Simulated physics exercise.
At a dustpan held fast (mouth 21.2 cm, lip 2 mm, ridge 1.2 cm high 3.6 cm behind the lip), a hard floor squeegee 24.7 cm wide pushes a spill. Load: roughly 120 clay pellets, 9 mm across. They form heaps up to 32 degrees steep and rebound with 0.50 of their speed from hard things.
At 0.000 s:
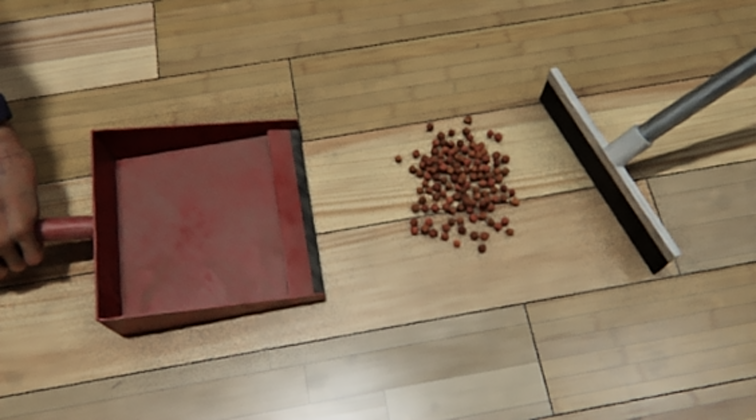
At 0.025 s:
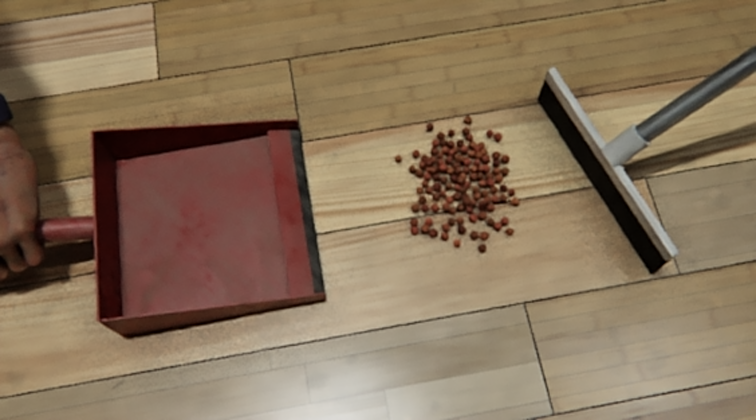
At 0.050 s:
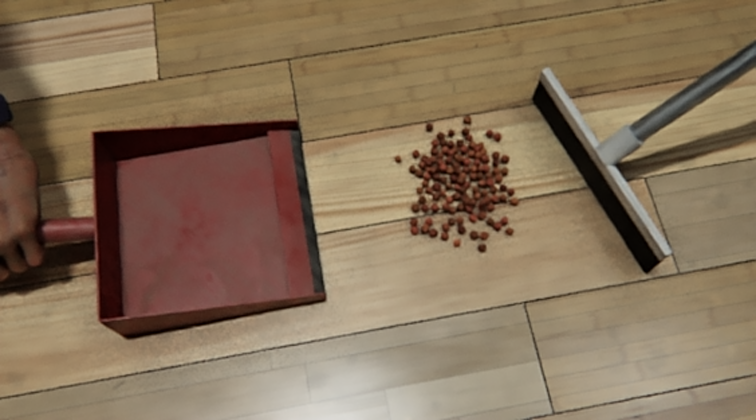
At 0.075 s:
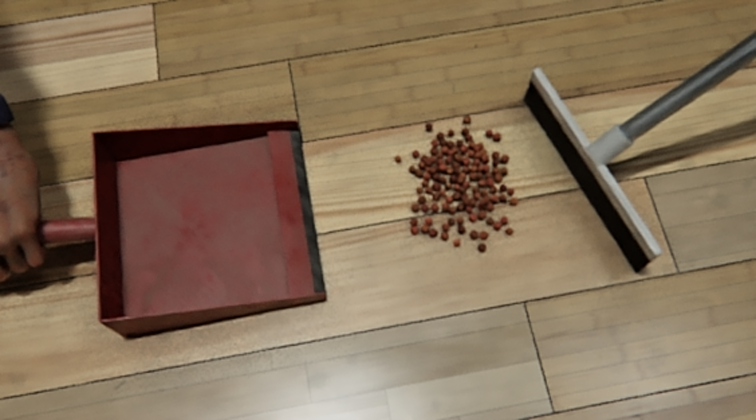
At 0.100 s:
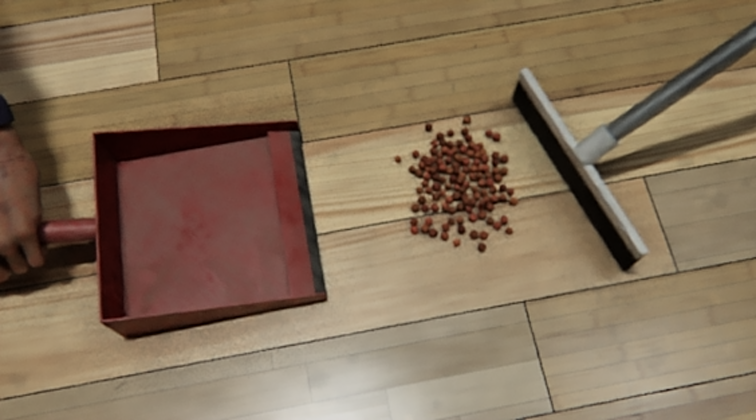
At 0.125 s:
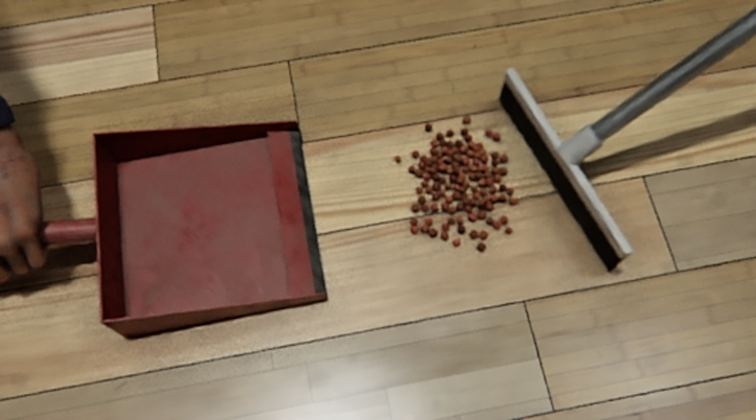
A squeegee slides left across the wooden floor toward still reddish-brown pellets beside a hand-held red dustpan.
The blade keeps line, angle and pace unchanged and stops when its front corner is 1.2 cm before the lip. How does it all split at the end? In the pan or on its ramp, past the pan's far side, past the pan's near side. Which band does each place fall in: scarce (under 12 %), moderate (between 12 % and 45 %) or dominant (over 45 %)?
One by one: Pan: A tiny fraction, far side: A tiny fraction, near side: A tiny fraction.
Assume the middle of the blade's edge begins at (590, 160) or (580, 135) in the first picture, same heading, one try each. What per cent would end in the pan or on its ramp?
5 and 5 per cent, roughly.
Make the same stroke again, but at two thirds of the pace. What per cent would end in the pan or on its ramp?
About 5 %.
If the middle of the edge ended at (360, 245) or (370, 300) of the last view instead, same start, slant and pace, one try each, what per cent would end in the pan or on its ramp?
About 25 and 20 per cent.
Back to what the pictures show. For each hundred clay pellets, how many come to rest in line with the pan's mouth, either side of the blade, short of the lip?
I'd put it near 85 per cent.
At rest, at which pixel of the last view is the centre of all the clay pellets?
In the last view, approximately (324, 207).
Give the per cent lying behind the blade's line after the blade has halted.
Roughly 0 in a hundred.
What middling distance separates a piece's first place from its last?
16 cm or so.
After 0.32 s, middle of the blade 16 cm from the lip; 0 % over the lip, far side 0 %, near side 0 %.
After 0.45 s, middle of the blade 8 cm from the lip; 0 % over the lip, far side 0 %, near side 0 %.
After 0.71 s, middle of the blade 4 cm from the lip; 5 % over the lip, far side 5 %, near side 5 %.
At rest (1.0 s), pan 5 %, far side 5 %, near side 5 %, in front of the lip or behind the blade 85 %.
